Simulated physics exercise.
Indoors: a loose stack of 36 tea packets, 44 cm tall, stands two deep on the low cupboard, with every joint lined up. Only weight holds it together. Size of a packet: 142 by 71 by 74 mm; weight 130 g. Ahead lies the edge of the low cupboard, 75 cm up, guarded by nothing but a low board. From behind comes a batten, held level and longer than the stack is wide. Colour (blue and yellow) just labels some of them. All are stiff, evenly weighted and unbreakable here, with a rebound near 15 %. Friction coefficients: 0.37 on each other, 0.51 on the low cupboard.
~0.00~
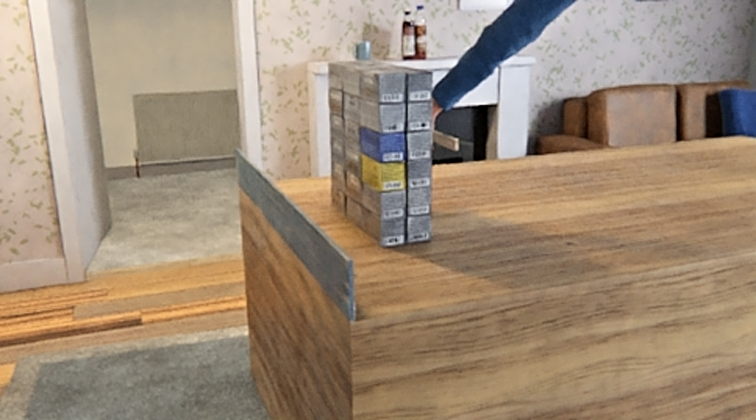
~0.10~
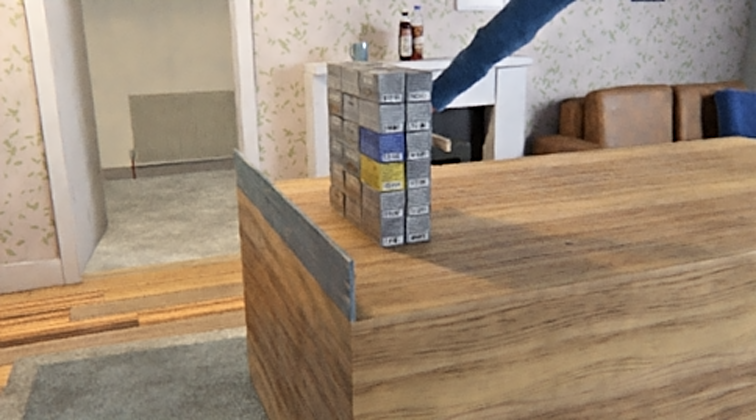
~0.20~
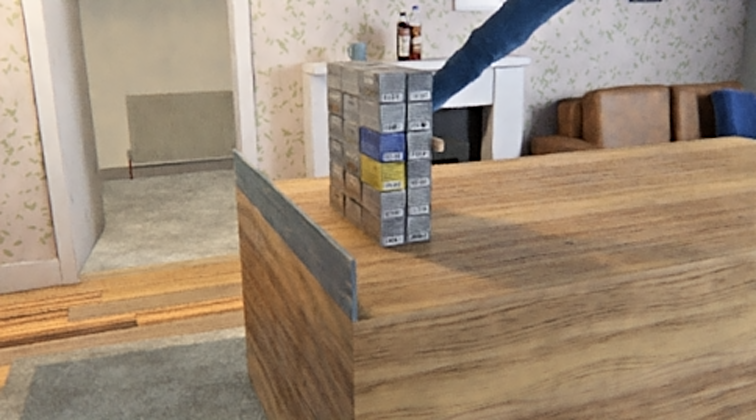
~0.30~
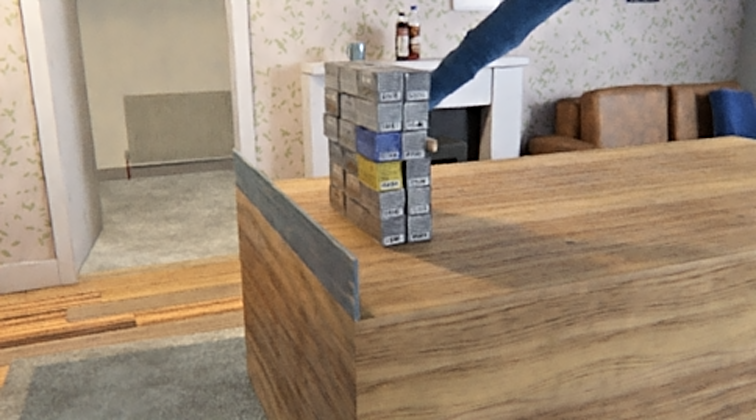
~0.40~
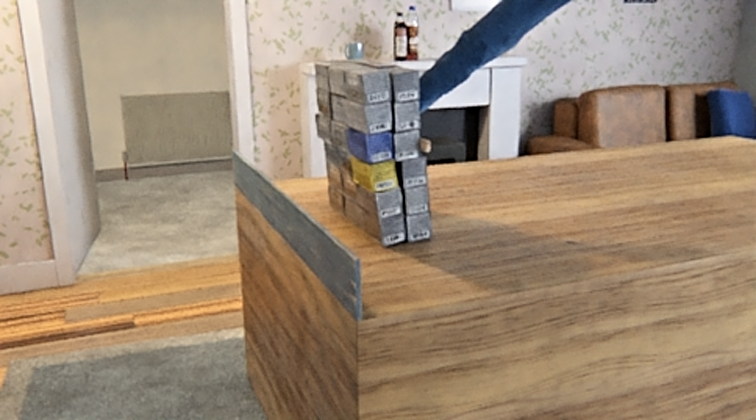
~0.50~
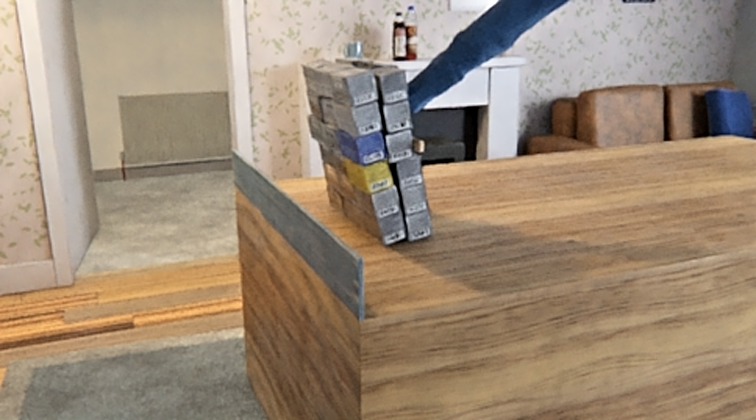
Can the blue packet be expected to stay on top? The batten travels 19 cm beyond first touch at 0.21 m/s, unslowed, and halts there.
The blue packet falls off.
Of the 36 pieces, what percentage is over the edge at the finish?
Near 30 per cent.
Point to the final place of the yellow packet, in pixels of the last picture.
Around (311, 233).
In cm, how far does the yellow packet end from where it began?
Moved: Yellow 26.
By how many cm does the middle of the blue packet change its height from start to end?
It ends some 97 cm lower.
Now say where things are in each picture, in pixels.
In the first frame (each place is the centre of the face we see best; the camera moves round a little), batten (456, 145) 46 mm from the stack; blue packet (393, 148); yellow packet (393, 177); all in place.
Batten (448, 146) 25 mm from the stack; blue packet (392, 148), in the second frame.
Batten (441, 146) 4 mm from the stack; blue packet (393, 148), in the third frame.
Batten (435, 146) 17 mm in; blue packet (389, 147) moved 14 mm; yellow packet (390, 176) moved 11 mm; 19 have shifted, in the fourth frame.
Batten (428, 147) 38 mm in; blue packet (380, 148) tilted 7°; yellow packet (384, 176) tilted 7°; steepest lean 7°, the packet at (377, 88); 30 have shifted, in the fifth frame.
Batten (422, 147) 59 mm in; blue packet (372, 149) tilted 13°; yellow packet (378, 176) tilted 13°; steepest lean 13°, the packet at (368, 119); 30 have shifted, in the sixth frame.
By 0.68 s, none of the 36 packets over the edge, 30 disturbed; blue packet tilted 28°; yellow packet tilted 28°.
By 0.90 s, none of the 36 packets over the edge, 30 disturbed; blue packet tilted 73°, 9 cm lower; yellow packet tilted 71°, 11 cm lower.
By 1.34 s, 8 of the 36 packets over the edge; blue packet upside down; yellow packet on its side.
When it is over (1.9 s), 11 of the 36 packets over the edge; blue packet 97 cm lower; yellow packet on its side. In pixels of the last frame, middles, yellow packet near (311, 234).
